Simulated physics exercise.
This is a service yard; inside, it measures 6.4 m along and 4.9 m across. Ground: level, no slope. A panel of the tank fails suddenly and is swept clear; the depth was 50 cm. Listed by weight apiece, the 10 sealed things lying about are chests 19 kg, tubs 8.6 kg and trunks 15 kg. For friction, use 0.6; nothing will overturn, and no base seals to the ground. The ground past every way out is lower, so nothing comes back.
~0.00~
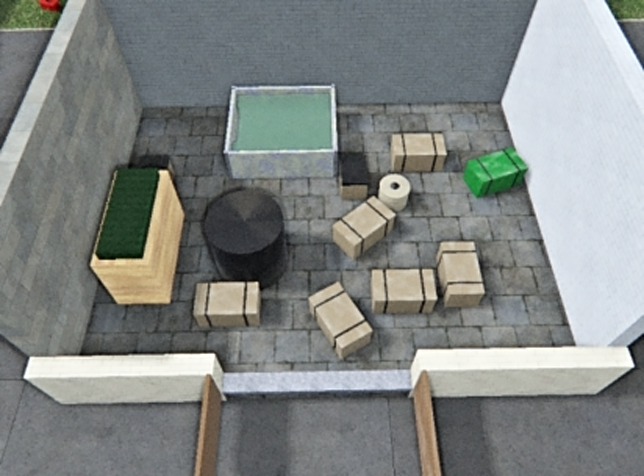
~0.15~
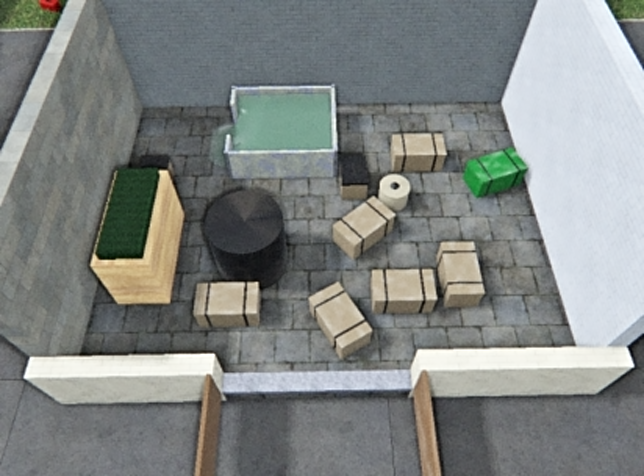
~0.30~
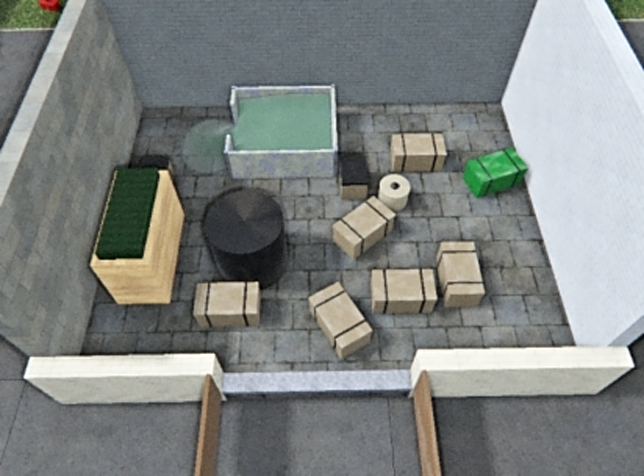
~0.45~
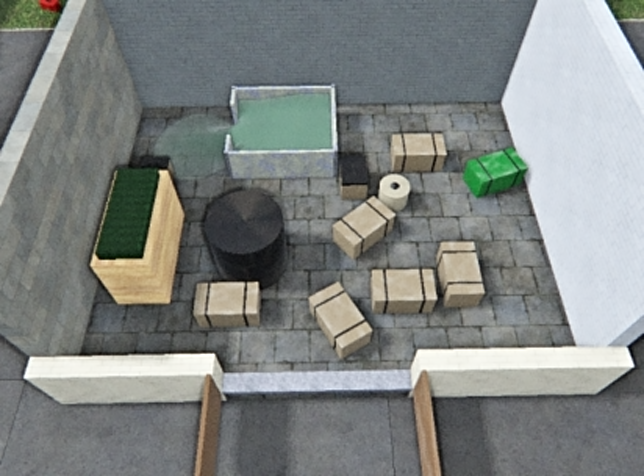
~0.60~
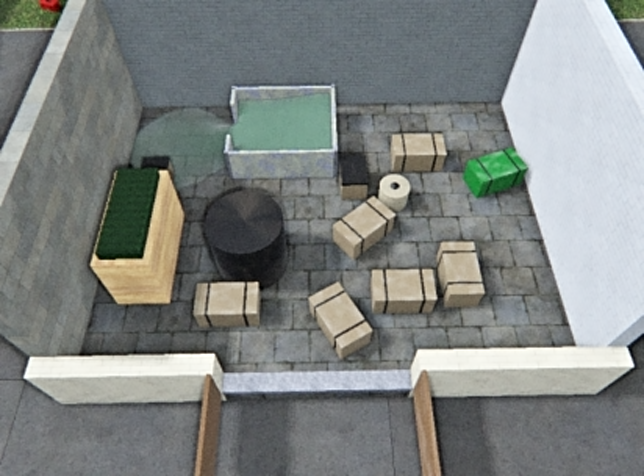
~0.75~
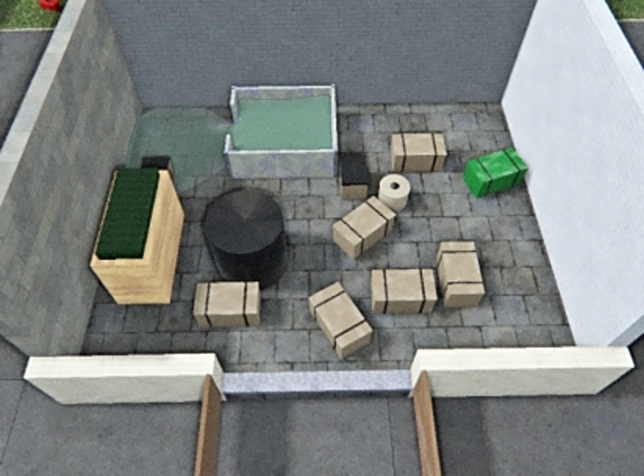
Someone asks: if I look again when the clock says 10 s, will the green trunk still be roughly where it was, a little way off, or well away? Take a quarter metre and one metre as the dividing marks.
It will be roughly where it was.
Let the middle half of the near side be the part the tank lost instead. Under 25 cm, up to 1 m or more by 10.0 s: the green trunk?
Note: Green trunk essentially stationary.
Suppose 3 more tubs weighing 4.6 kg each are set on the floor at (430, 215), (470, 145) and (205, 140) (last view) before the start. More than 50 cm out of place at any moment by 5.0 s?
In the order listed: Behind the line; behind the line; across the line.
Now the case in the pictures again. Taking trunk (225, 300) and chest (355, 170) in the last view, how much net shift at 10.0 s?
Respectively: 10 cm / 0 cm.
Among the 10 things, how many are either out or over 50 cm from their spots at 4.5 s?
At that time I count 0.
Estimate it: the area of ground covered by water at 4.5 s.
Roughly 15 m2.
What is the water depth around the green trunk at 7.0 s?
Depth: About 1 cm.
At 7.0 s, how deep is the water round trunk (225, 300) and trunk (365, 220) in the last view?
3 and 4 cm.
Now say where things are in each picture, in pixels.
The first picture shows the green trunk at (498, 165), on the bottom; water covers 2.1 m2; 0 of 10 have shifted.
The second picture shows the green trunk at (498, 165) rests on the ground; 2.5 m2 under water; 0 of 10 have shifted.
The third picture shows the green trunk at (498, 165), on the bottom; 3.0 m2 under water; 0 of 10 have shifted.
The fourth picture shows the green trunk at (498, 165) rests on the ground; 3.7 m2 under water; 0 of 10 have shifted.
The fifth picture shows the green trunk at (498, 165), on the bottom; 4.4 m2 under water; 0 of 10 have shifted.
The sixth picture shows the green trunk at (498, 165) rests on the ground; 4.8 m2 under water; 0 of 10 have shifted.
After 2.0 s the green trunk is near (498, 165), 0.0 m from its start, aground; 0 of 10 are out; 1 afloat.
After 4.5 s the green trunk is near (498, 165), 0.0 m from its start, aground; 0 of 10 are out; 1 afloat.
After 7.0 s the green trunk is near (498, 165), 0.0 m from its start, aground; 0 of 10 are out; 0 afloat.
After 10.0 s the green trunk is near (496, 163), 0.0 m from its start, aground; 0 of 10 are out; 1 afloat.
